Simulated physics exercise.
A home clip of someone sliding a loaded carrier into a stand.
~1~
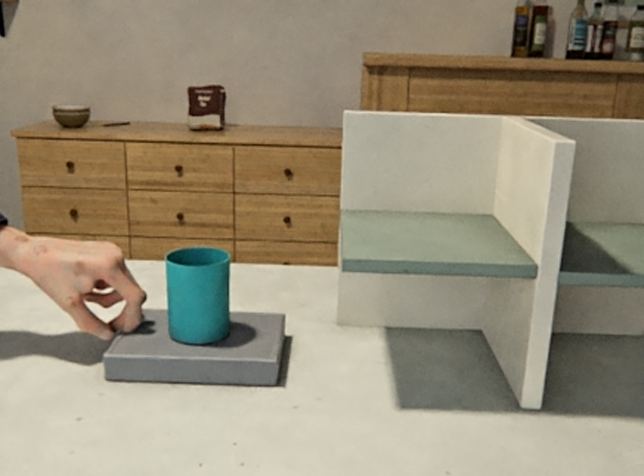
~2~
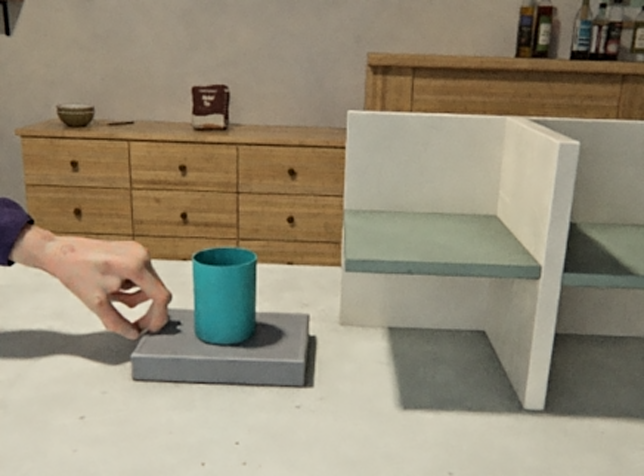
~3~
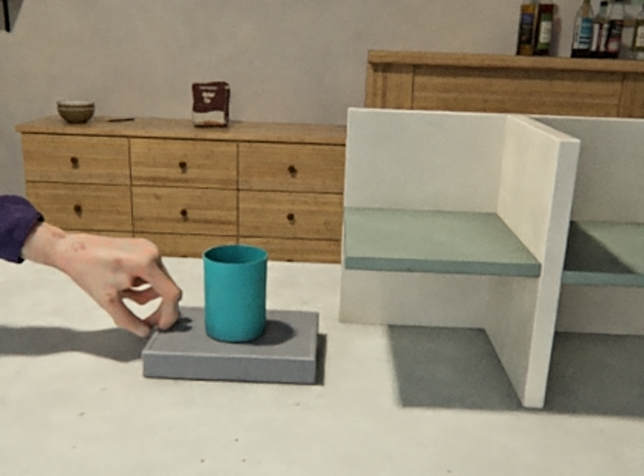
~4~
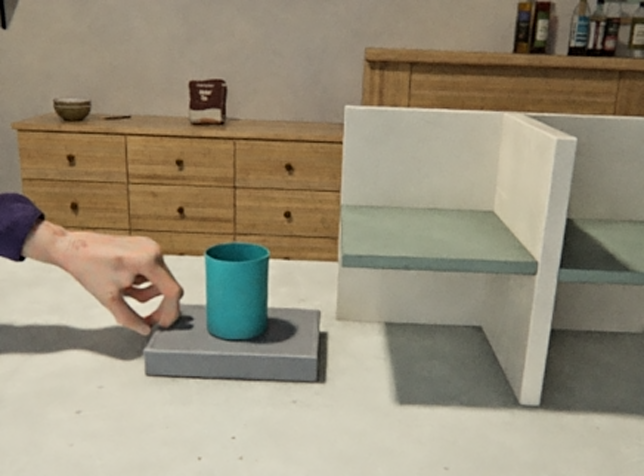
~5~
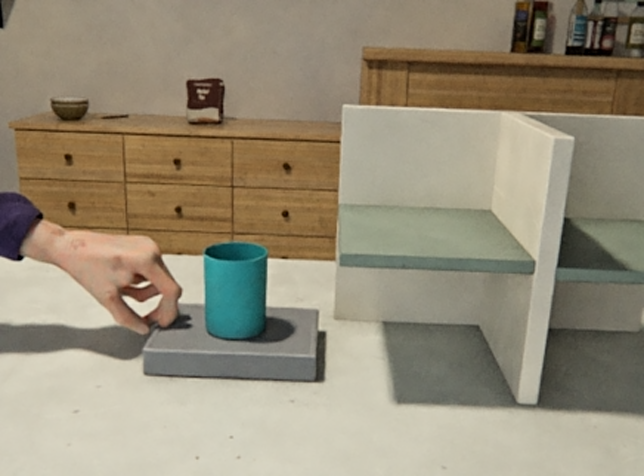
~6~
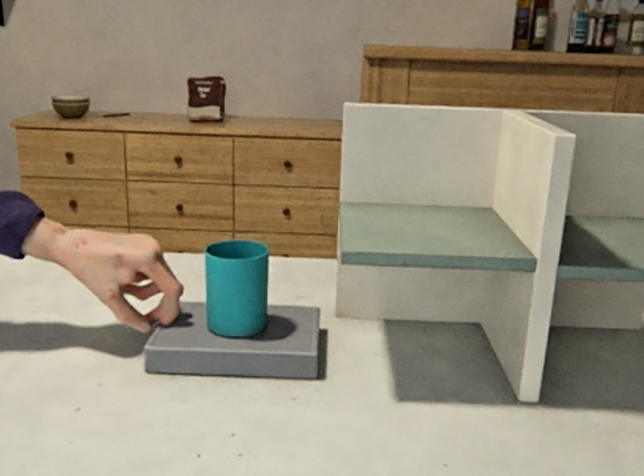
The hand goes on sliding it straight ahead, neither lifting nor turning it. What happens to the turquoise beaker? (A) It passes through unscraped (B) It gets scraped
Option A: It passes through unscraped.
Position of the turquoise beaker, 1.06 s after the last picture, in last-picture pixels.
Its middle will be near (336, 292).
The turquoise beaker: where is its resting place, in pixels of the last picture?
About (416, 295).
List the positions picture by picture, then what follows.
In the first frame, hand sliding it forward; turquoise beaker (198, 294); shelf (520, 251).
In the second frame, hand sliding it forward; turquoise beaker (225, 295); grey tray (227, 345).
In the third frame, hand sliding it forward; turquoise beaker (236, 292); shelf (523, 250).
In the fourth frame, hand sliding it forward; turquoise beaker (237, 290); grey tray (238, 340).
In the fifth frame, hand sliding it forward; turquoise beaker (235, 289); shelf (517, 247).
In the sixth frame, hand sliding it forward; turquoise beaker (238, 287); grey tray (239, 337).
Then, 0.60 s on from there, turquoise beaker riding along near (280, 290).
Then, 1.06 s on from there, turquoise beaker riding along near (337, 292).
Then, 1.46 s on from there, turquoise beaker riding along near (385, 294).
In the end, the turquoise beaker clears the shelf, near (417, 295).
